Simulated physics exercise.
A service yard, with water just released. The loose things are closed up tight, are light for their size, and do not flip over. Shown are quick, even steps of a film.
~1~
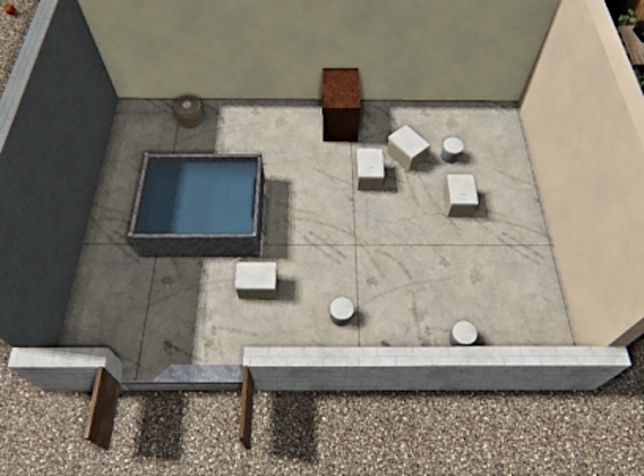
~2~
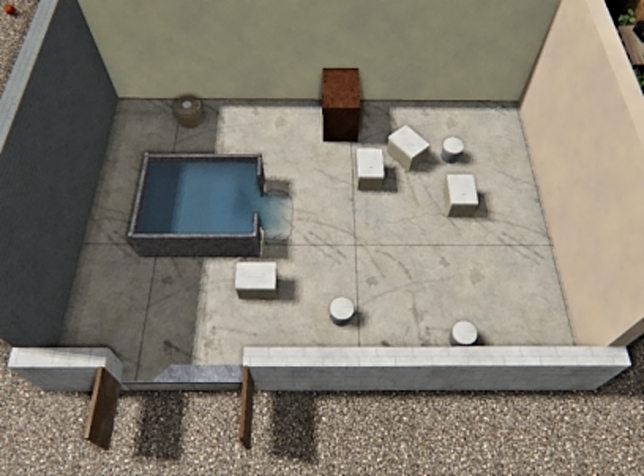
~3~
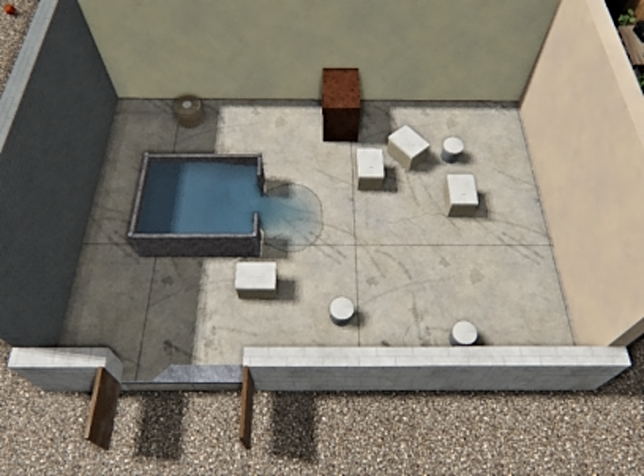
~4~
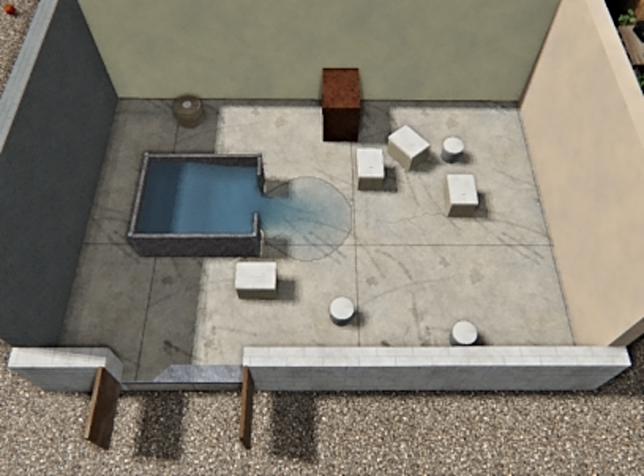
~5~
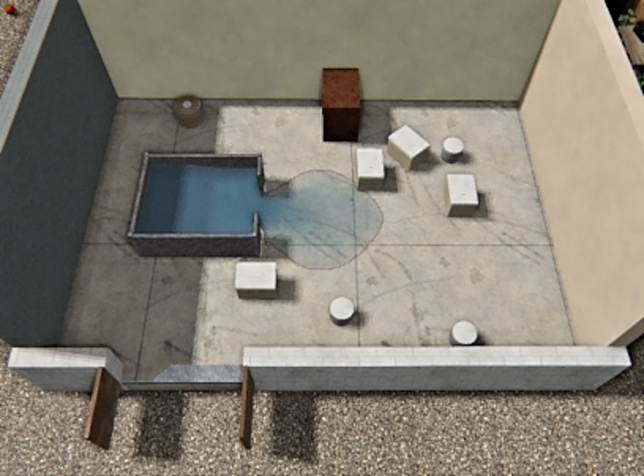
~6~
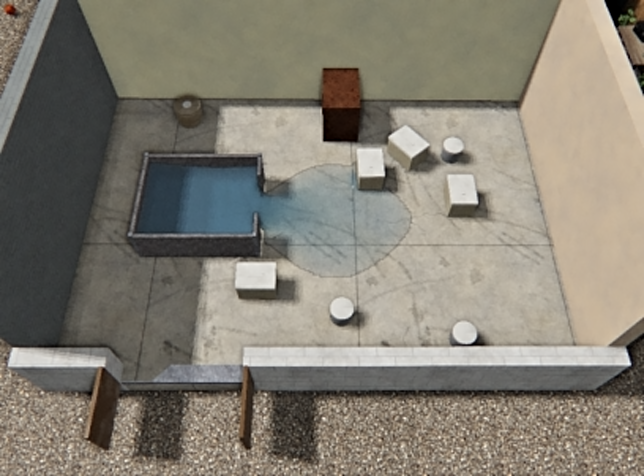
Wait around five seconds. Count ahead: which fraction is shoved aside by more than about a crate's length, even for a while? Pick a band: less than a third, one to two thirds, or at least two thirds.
The fraction is one to two thirds of them.
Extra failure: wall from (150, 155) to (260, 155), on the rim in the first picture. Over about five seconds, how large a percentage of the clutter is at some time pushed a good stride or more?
About 40 %.
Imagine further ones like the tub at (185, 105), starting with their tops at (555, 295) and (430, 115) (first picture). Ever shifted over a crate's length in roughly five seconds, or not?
Displaced, displaced.
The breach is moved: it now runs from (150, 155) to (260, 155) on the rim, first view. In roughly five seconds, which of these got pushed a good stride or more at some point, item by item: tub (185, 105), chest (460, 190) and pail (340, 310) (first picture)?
Travels that far, falls short, falls short.
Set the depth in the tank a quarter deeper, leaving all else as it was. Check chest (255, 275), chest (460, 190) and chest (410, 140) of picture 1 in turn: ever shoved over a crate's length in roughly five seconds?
Taking them as listed, the first came up short, the second did it and the third did it.
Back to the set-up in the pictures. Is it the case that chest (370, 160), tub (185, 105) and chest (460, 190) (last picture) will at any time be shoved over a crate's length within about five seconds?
The first one traveled far, the second stayed within range and the third traveled far.
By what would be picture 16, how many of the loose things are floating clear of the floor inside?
Count: 2.
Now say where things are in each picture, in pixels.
In the first frame, a chest at (370, 162), on the bottom; a chest at (462, 189) rests on the ground; 0 of 8 have shifted.
In the second frame, a chest at (370, 162) rests on the ground; a chest at (462, 189) rests on the ground; 0 of 8 have shifted.
In the third frame, a chest at (370, 162), on the bottom; a chest at (462, 189), on the bottom; 0 of 8 have shifted.
In the fourth frame, a chest at (370, 162), on the bottom; a chest at (462, 189) rests on the ground; 0 of 8 have shifted.
In the fifth frame, a chest at (370, 162) rests on the ground; a chest at (462, 189), on the bottom; 0 of 8 have shifted.
In the sixth frame, a chest at (371, 162) rests on the ground; a chest at (462, 189) rests on the ground; 0 of 8 have shifted.
A moment on, 0 of 8 are well off their spots; 0 afloat.
Next, 3 of 8 are well off their spots; 2 afloat.
Later, 4 of 8 are well off their spots; 3 afloat.
In the end, 4 of 8 are well off their spots, and 4 have been at some point; 4 afloat.
